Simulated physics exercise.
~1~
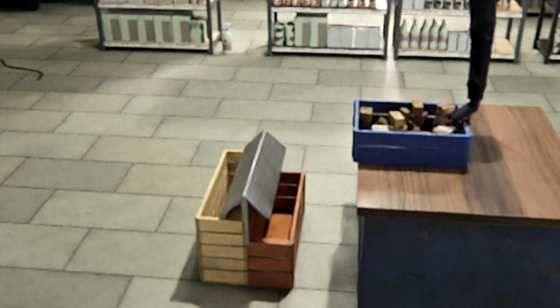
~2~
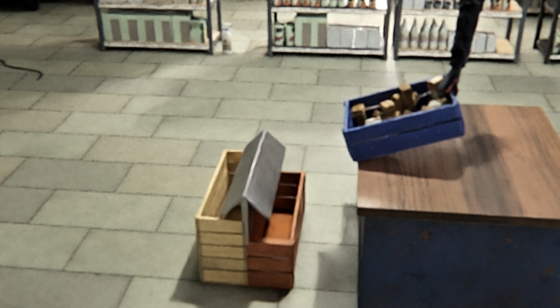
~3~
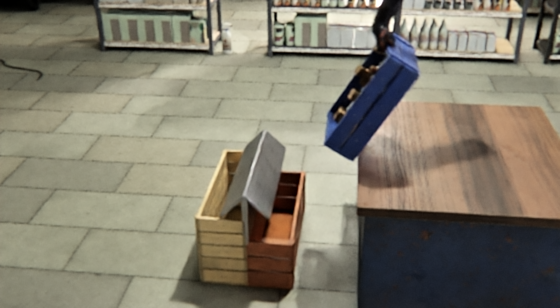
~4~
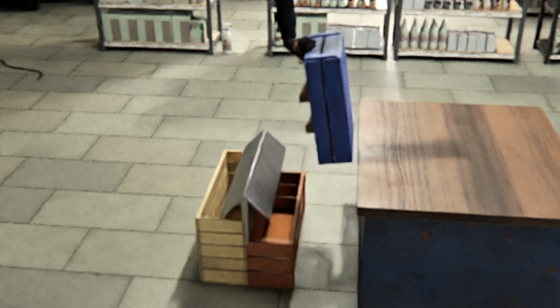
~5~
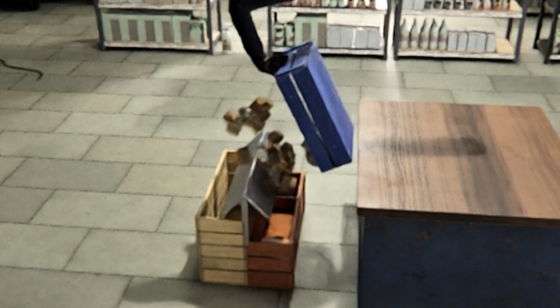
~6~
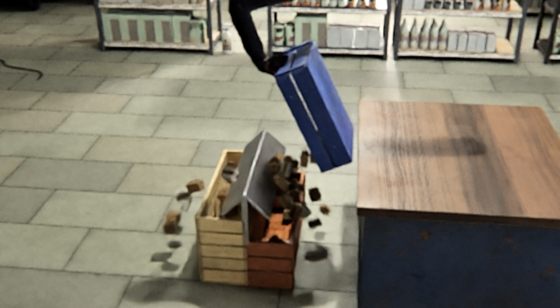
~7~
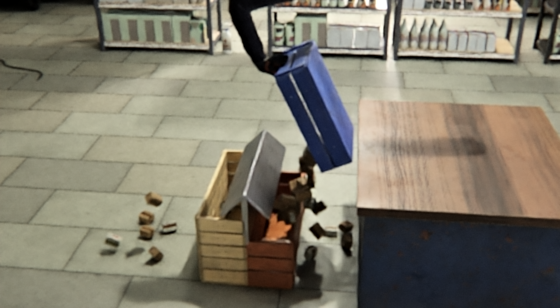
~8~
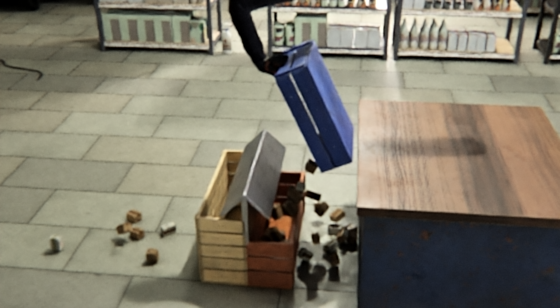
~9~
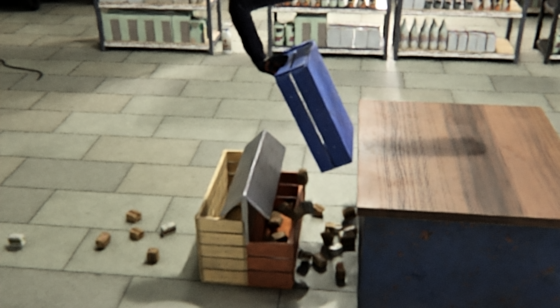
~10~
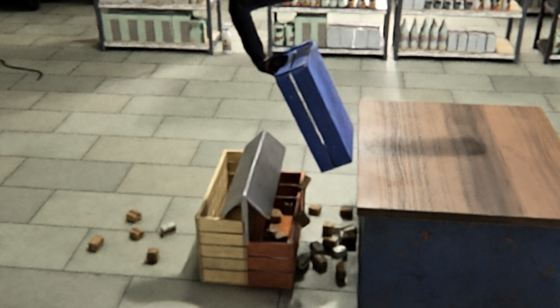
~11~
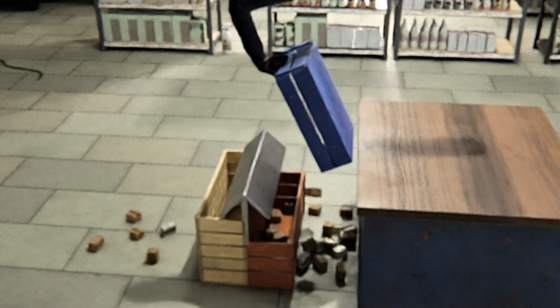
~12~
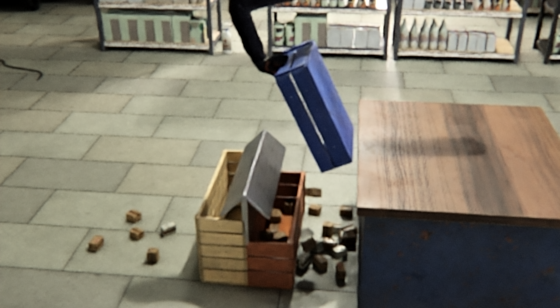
A blue crate of small brown blocks sits on a wood-topped bench at the right of a grey-tiled room with stocked shelves behind, seen from slightly above. On the floor to its left stand a pale wooden bin and an orange trough, with a dark grey ridge between them. A dark arm lifts the crate leftward and tips it past upright. The blocks tumble out in a clump, strike the ridge and scatter both ways. Some land in the containers, a few roll left across the tiles, and many pile between trough and bench, while the emptied crate hangs still.
